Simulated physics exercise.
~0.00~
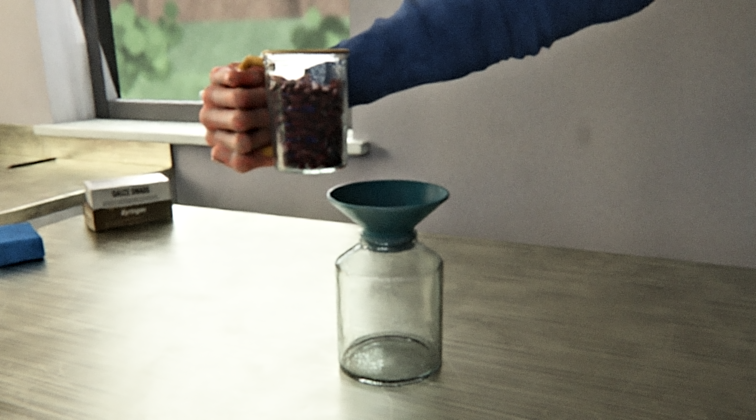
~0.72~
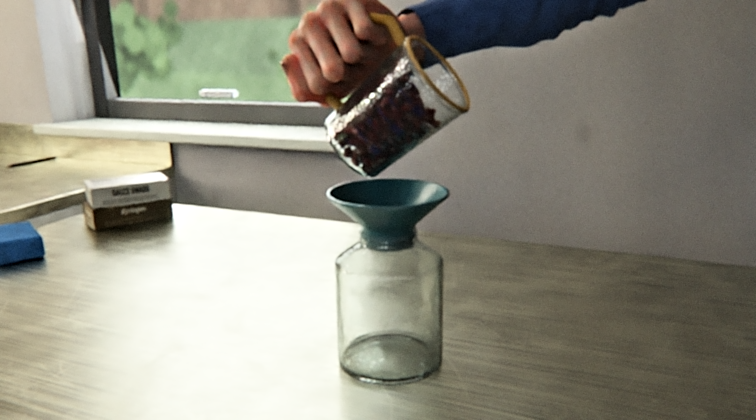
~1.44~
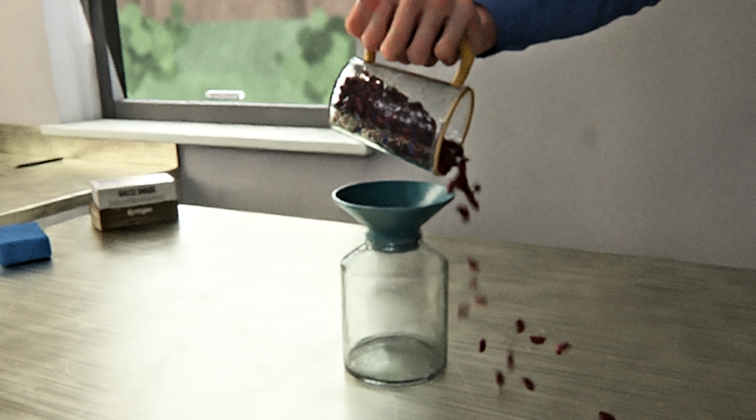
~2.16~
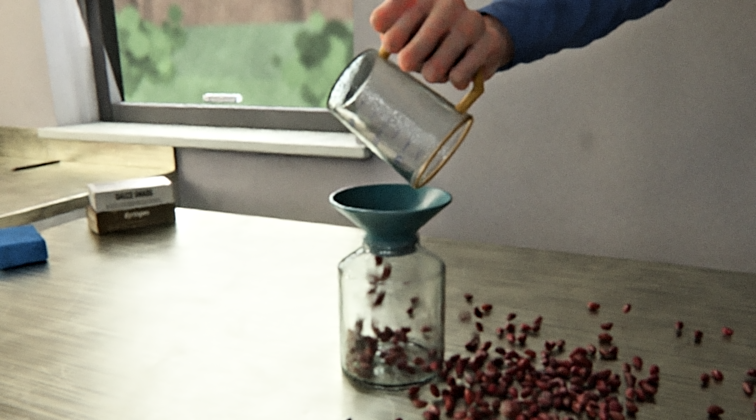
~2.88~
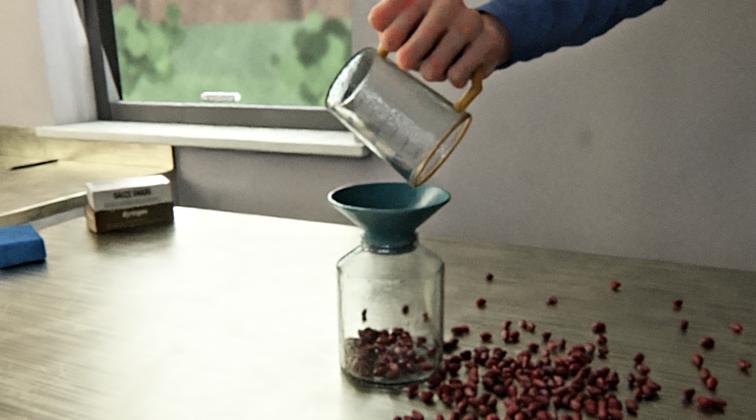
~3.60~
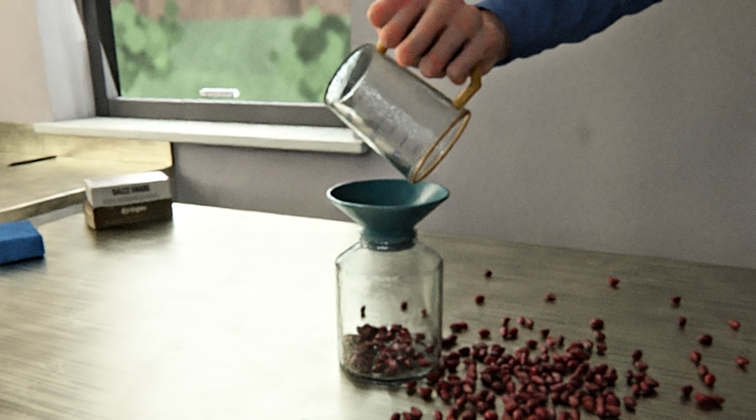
In this clip, a hand tips a clear measuring cup of dark red beans over a teal funnel set in a glass jar. Many beans miss the funnel and scatter across the table, while a smaller share settles in the jar, leaving the cup empty.
